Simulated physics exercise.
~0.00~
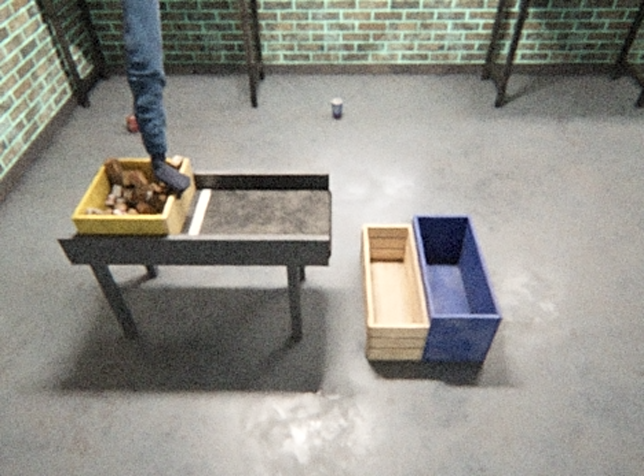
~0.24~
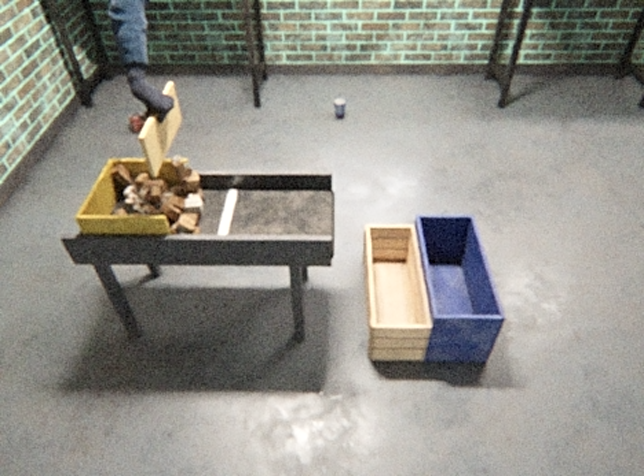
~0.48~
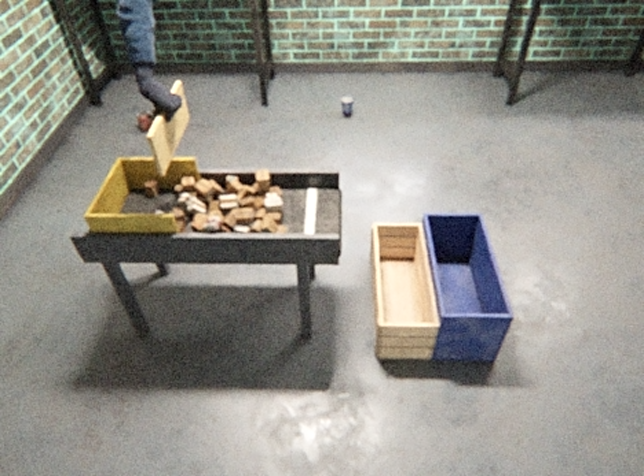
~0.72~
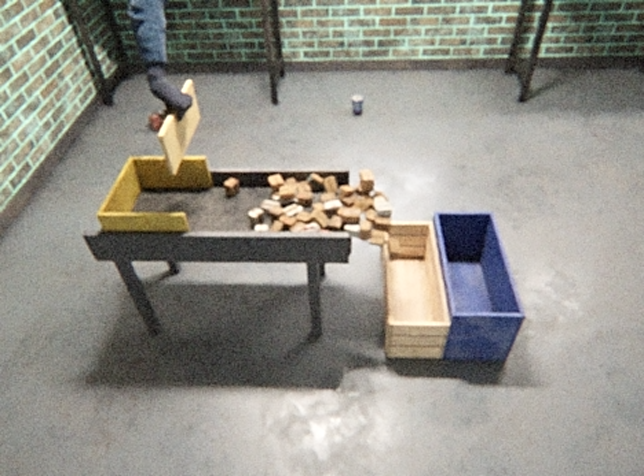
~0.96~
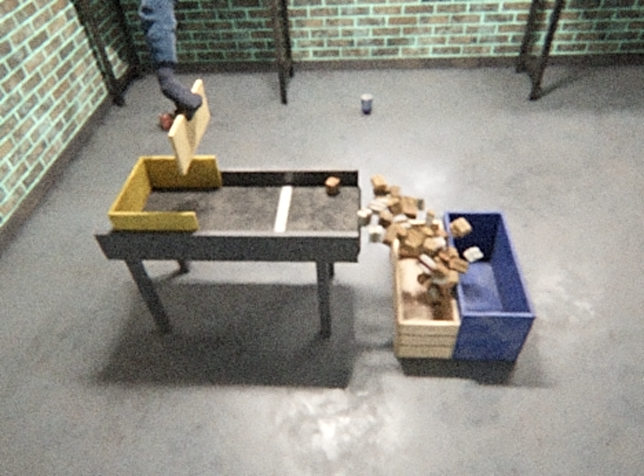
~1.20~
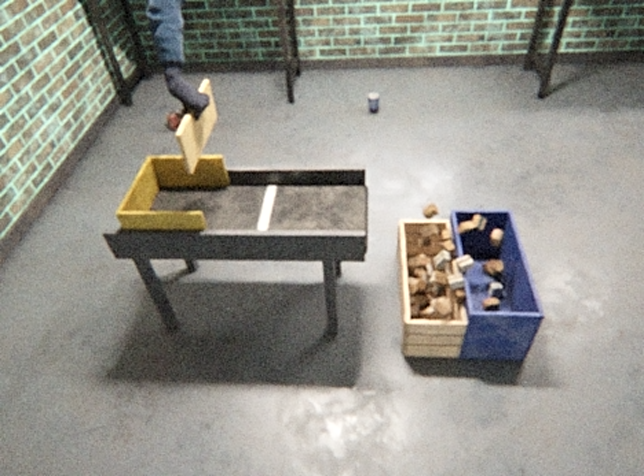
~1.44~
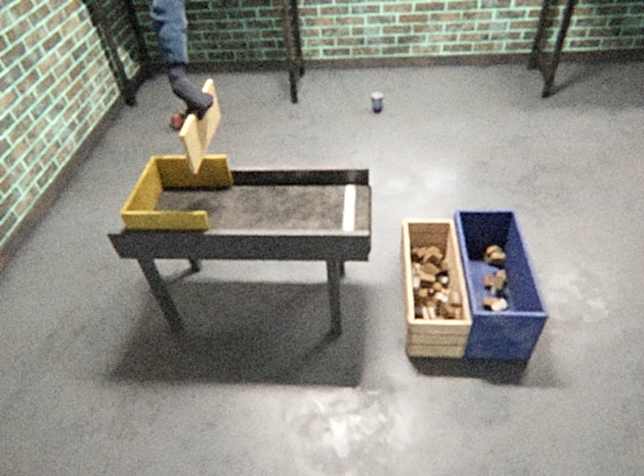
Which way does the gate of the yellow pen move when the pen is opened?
The gate moves up, and the gloved hand keeps it raised above the pen.
